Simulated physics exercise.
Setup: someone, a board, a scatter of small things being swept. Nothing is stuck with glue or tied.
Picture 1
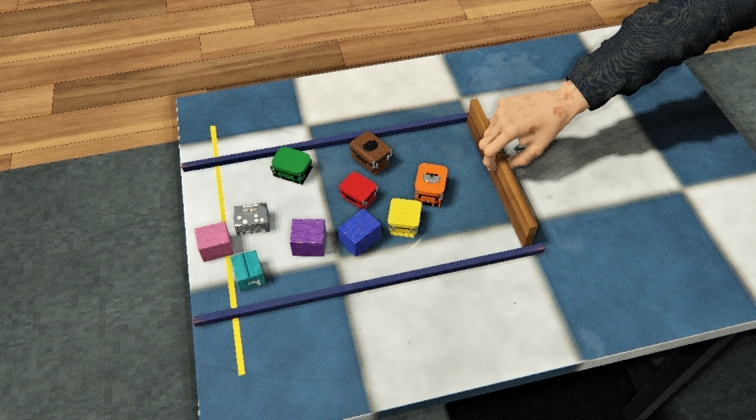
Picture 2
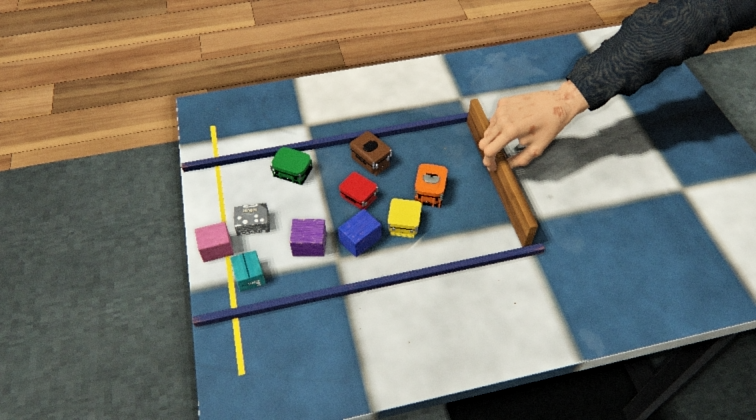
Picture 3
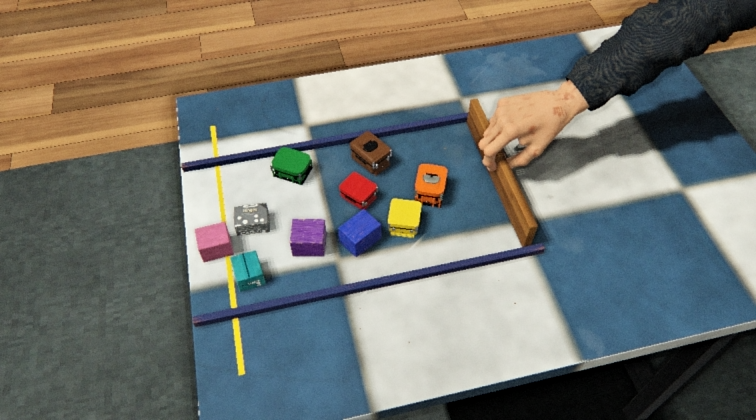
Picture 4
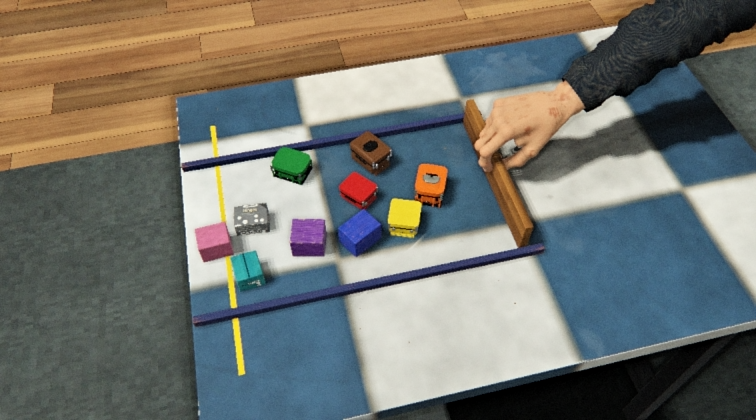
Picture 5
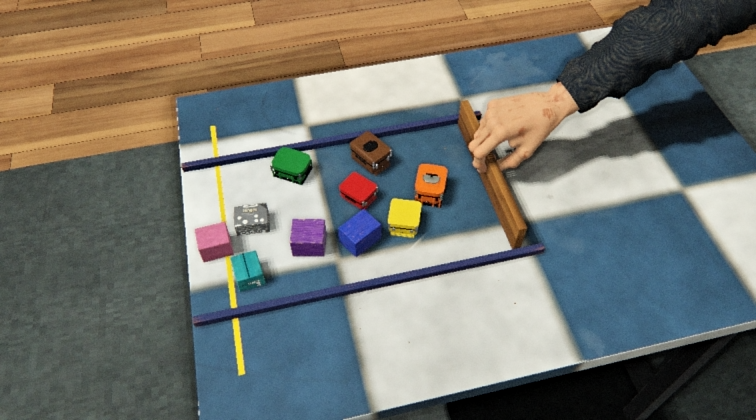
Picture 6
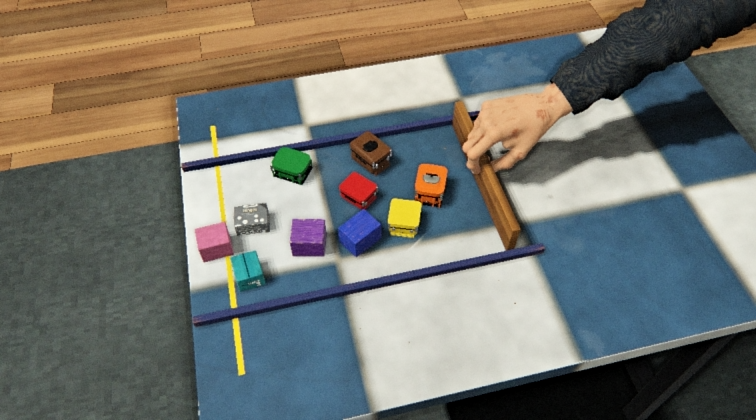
Hand sliding a wooden board slightly left between two dark rails, while the scattered colourful blocks stay still near a yellow line.
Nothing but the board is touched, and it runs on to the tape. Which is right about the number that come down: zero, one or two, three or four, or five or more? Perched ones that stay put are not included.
The right one is five or more.
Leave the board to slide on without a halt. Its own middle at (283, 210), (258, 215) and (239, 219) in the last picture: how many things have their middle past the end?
Respectively 1, 2 and 2.
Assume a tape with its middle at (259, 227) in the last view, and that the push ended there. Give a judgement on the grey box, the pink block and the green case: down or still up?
Going in order, the grey box keeps its spot, then the pink block goes off the edge, then the green case keeps its spot.
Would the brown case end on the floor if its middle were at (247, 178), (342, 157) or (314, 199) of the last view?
Order of tries: Off, on, off.
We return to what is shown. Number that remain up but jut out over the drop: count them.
In total, 1 of them.
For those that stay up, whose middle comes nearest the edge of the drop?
Nearest once everything settles: Red case.
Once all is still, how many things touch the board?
4 are in contact with it.
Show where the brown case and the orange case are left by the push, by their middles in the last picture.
The brown case comes to rest close to (204, 179), while the orange case rests close to (209, 231).
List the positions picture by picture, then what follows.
The first picture shows pink block (214, 242); turquoise box (248, 271); grey box (252, 219); board (499, 169); tape (225, 233).
The second picture shows turquoise box (248, 271); red case (358, 192).
The third picture shows grey box (252, 219); purple block (308, 238).
The fourth picture shows pink block (214, 242); board (495, 170).
The fifth picture shows turquoise box (248, 271); brown case (370, 154).
The sixth picture shows pink block (214, 242); turquoise box (248, 271); grey box (252, 219); board (483, 172); tape (225, 233).
A little later, none off yet; pink block at rest near (214, 242); turquoise box at rest near (248, 271); grey box at rest near (252, 219).
When it is over, the number that fall off is five or more; down, blue block, purple block, green case, grey box and pink block.
